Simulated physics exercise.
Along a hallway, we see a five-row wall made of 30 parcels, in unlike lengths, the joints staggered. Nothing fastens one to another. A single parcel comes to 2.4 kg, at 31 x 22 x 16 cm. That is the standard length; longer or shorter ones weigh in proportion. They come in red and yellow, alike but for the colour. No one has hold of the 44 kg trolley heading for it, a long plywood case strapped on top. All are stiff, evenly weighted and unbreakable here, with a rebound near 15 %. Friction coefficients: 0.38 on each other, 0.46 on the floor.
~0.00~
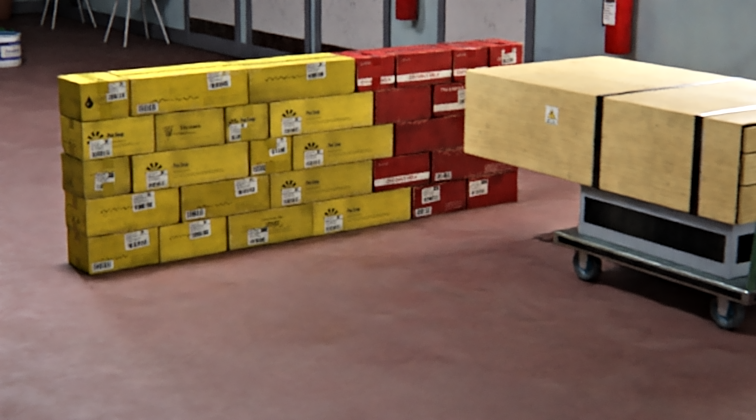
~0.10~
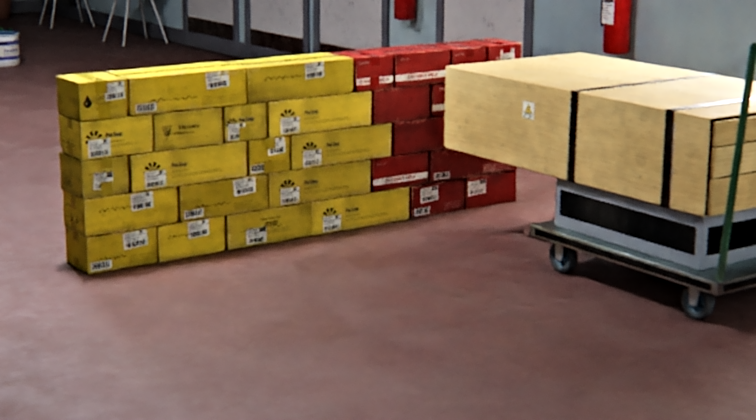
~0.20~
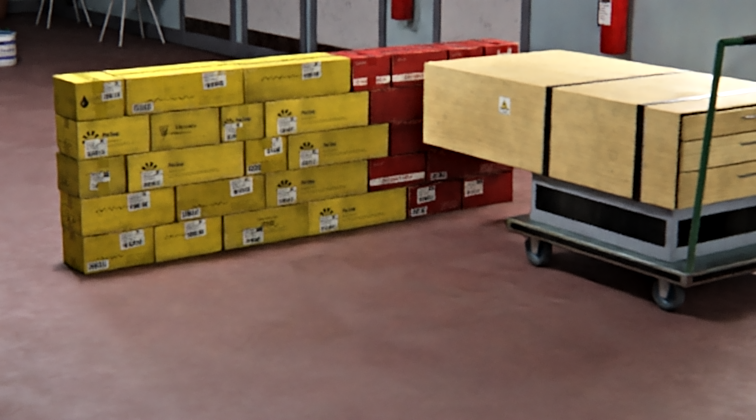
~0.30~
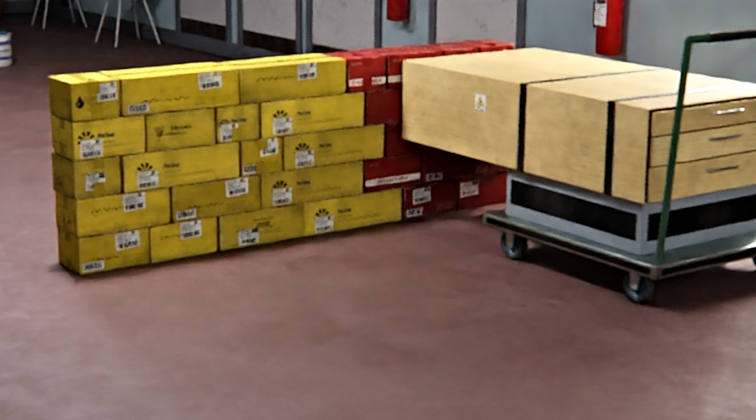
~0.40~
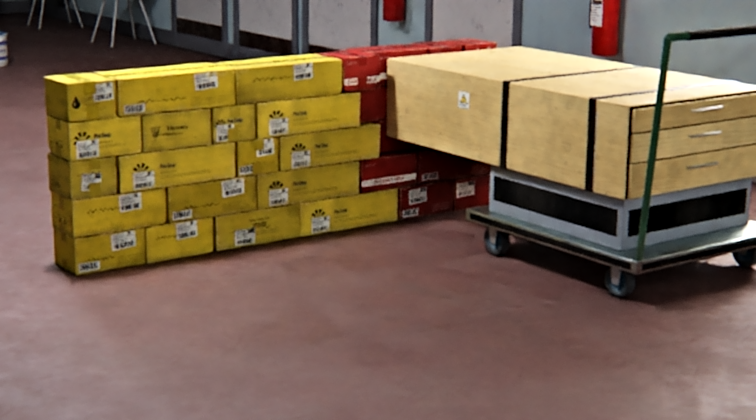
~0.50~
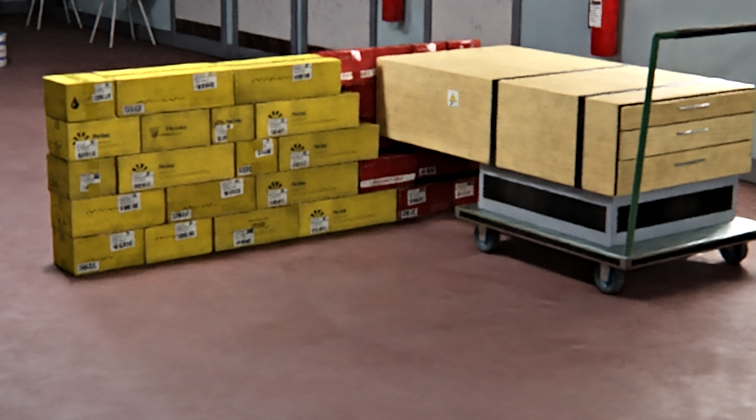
A trolley carrying a big tan wooden chest with drawers rolled leftward across the floor toward a stacked wall of yellow and red boxes, then pushed into the red end, nudging some boxes slightly.
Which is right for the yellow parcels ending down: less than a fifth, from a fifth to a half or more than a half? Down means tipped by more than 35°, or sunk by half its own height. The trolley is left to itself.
Ending down: Less than a fifth.
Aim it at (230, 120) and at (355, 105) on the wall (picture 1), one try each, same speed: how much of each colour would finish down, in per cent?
Red 20 then 60, yellow 70 then 30 per cent.
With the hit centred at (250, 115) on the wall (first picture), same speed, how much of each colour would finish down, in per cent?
Then red 20, yellow 70 per cent.
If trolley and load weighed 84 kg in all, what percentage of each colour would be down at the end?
Then red 80, yellow 0 per cent.
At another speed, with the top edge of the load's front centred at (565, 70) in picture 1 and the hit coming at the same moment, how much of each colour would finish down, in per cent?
Then red 70, yellow 0 per cent.
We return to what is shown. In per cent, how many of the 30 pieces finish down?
About 30 per cent.
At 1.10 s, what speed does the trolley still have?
Near 0.4 m/s.
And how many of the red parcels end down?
By colour: Red 9.
Around 0.62 s, load 20 cm past the wall's line, still rolling; none of the 18 yellow parcels down (0 of 30 in all colours); top yellow parcel unmoved; top red parcel tipped 8°.
Around 0.80 s, load 29 cm past the wall's line, still rolling; none of the 18 yellow parcels down (9 of 30 in all colours); top yellow parcel unmoved; top red parcel tipped 5°, 10 cm lower.
Around 1.10 s, load 43 cm past the wall's line, still rolling; none of the 18 yellow parcels down (9 of 30 in all colours); top yellow parcel unmoved; top red parcel on its side.
Finally (2.2 s), load 67 cm past the wall's line, stopped; none of the 18 yellow parcels down (9 of 30 in all colours); top yellow parcel unmoved; top red parcel upside down. That is 0 per cent. Seen by the last camera, middles, top yellow parcel near (276, 79), top red parcel near (167, 166).
